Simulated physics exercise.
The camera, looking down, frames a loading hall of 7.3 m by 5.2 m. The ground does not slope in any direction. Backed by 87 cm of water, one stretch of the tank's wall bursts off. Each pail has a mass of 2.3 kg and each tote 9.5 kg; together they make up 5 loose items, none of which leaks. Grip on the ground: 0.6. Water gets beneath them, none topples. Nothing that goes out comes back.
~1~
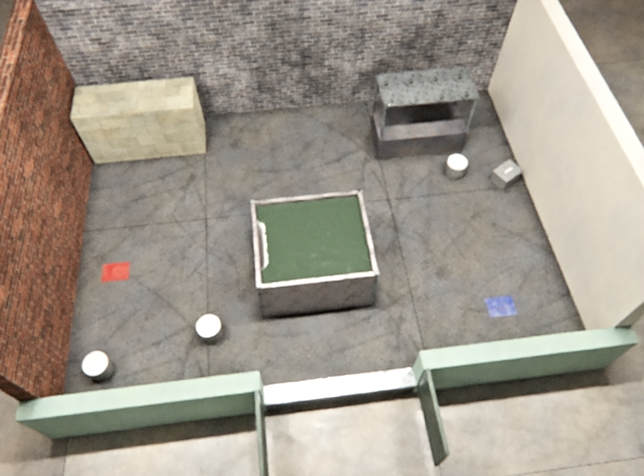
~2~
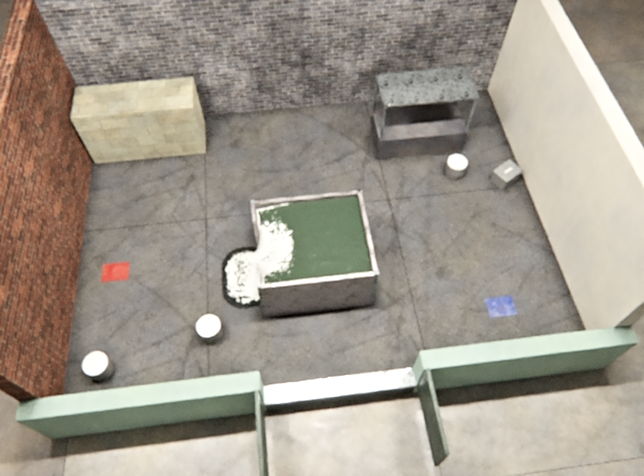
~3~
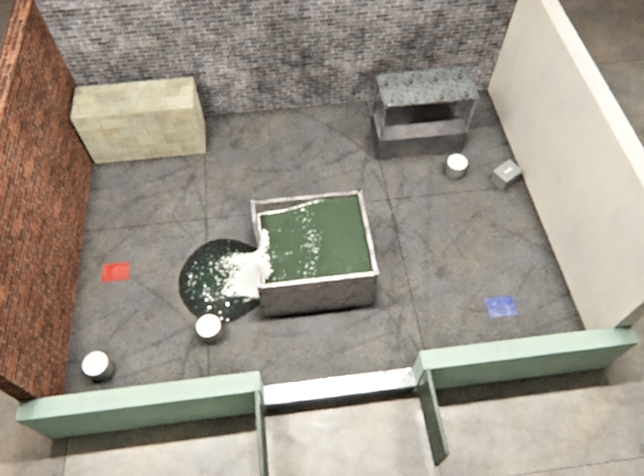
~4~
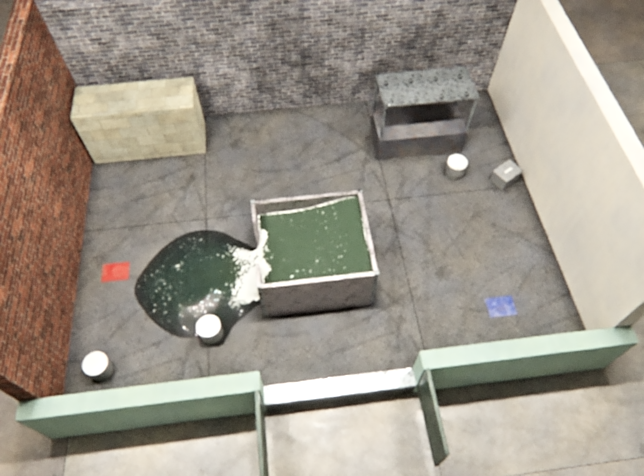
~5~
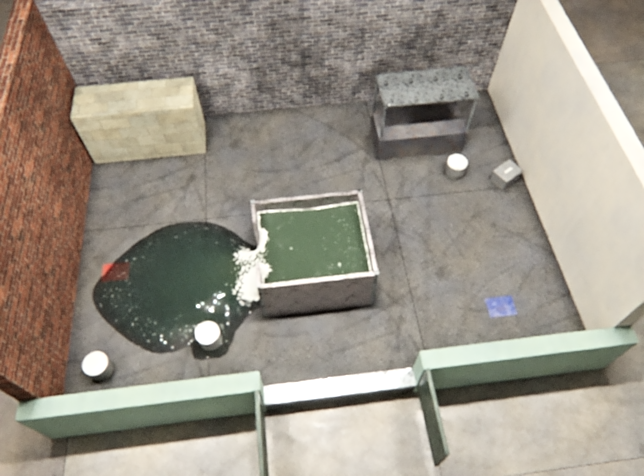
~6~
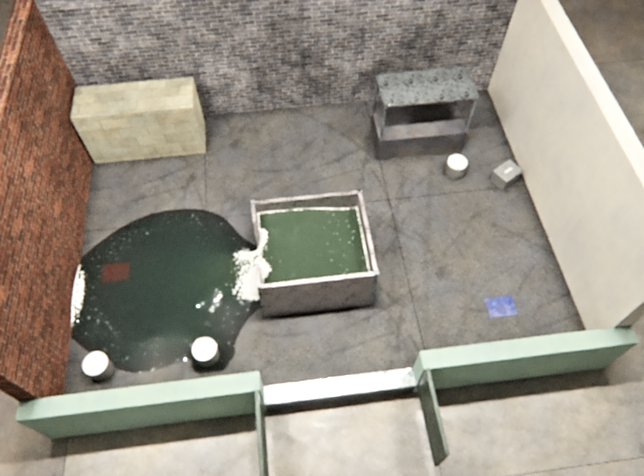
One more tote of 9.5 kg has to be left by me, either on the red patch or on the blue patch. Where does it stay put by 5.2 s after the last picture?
The blue patch.
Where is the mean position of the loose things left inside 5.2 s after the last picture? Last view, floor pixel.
It sits at about (428, 246).
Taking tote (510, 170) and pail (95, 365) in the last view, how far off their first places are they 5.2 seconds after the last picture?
The one named first has moved 0 cm, the other 350 cm.
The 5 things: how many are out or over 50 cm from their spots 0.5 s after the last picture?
I make it 1.
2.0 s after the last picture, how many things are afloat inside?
Count: 2.
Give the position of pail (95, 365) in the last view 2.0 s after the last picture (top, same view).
Position: About (153, 339).
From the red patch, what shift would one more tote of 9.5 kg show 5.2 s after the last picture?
About 250 cm.
Then, 0.5 s after the last picture on red it would be 14 cm off in 7 cm of water; on blue it would be 0 cm off in 0 cm of water.
Then, 2.0 s after the last picture on red it would be 33 cm off in 15 cm of water; on blue it would be 0 cm off in 0 cm of water.
Then, 3.4 s after the last picture on red it would be 169 cm off in 16 cm of water; on blue it would be 0 cm off in 0 cm of water.
Then, 5.2 s after the last picture on red it would be 260 cm off in 7 cm of water; on blue it would be 0 cm off in 2 cm of water.
